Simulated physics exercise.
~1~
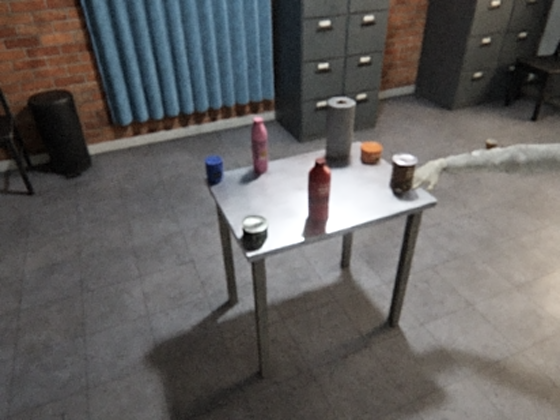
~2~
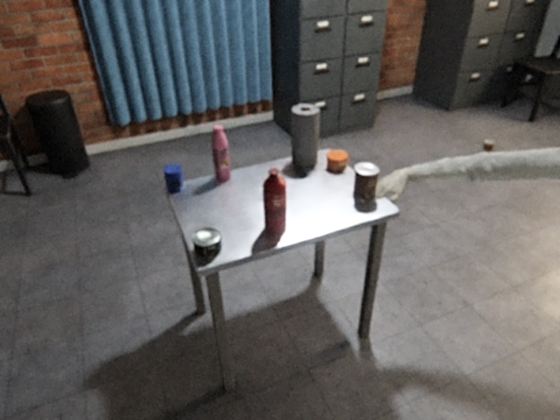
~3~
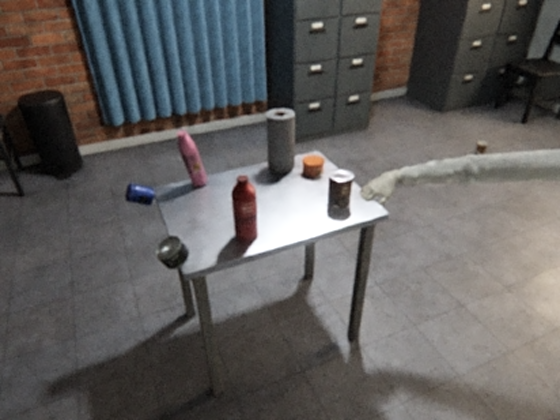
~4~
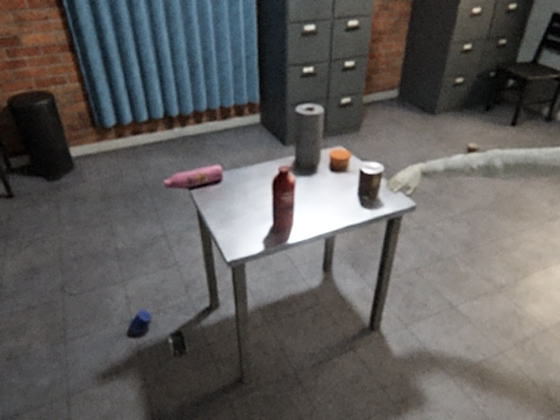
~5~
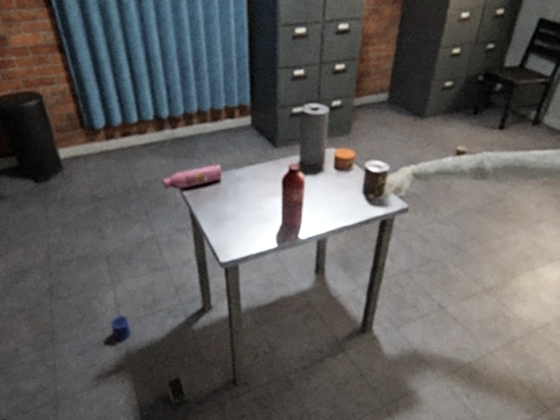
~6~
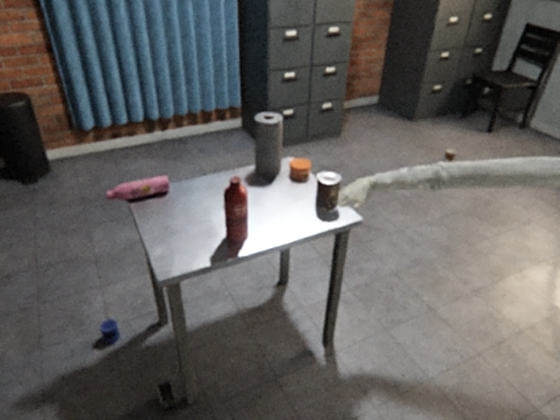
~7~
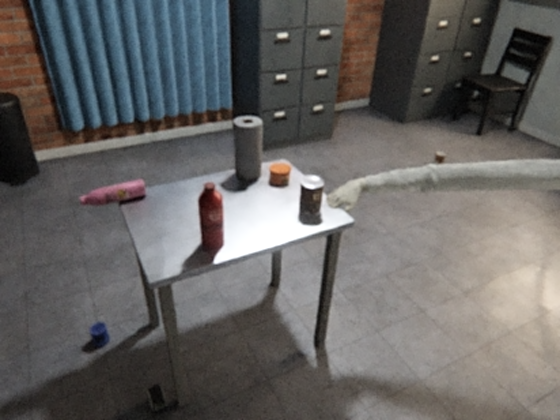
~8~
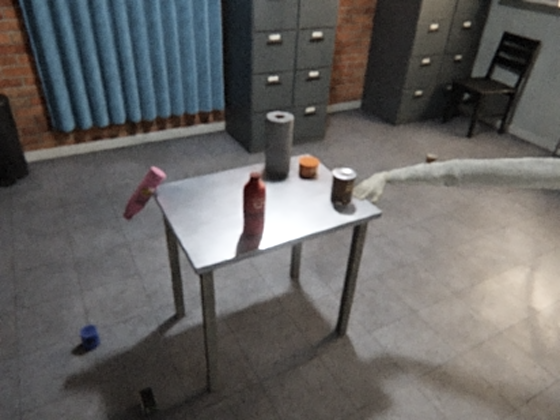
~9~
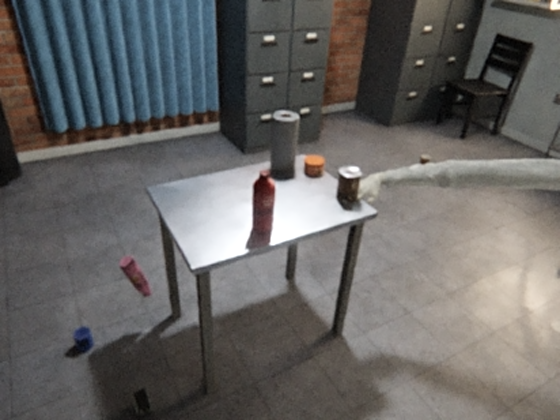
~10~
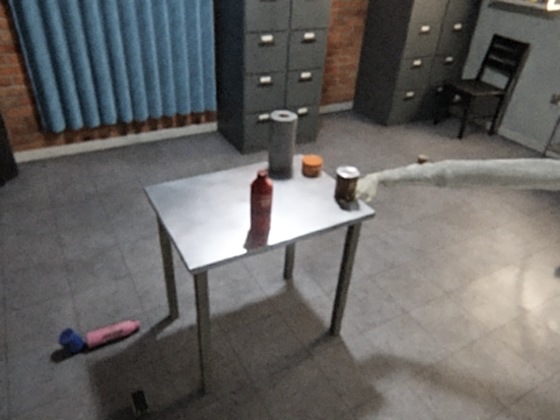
A light metal work table stands on a grey tiled floor, seen from slightly above, with blue curtains, brick wall and filing cabinets behind. On it are a red bottle near the front, a pink bottle, blue jar and black tub toward the left, and a grey roll, orange tub and brown tin toward the right, where a pale-sleeved arm reaches to the edge. As the table jerks about, the blue jar and black tub tumble off the left side. The pink bottle tips over, lies across the edge, then drops too. It ends on the floor beside the jar, while the red bottle, roll, orange tub and tin remain standing.
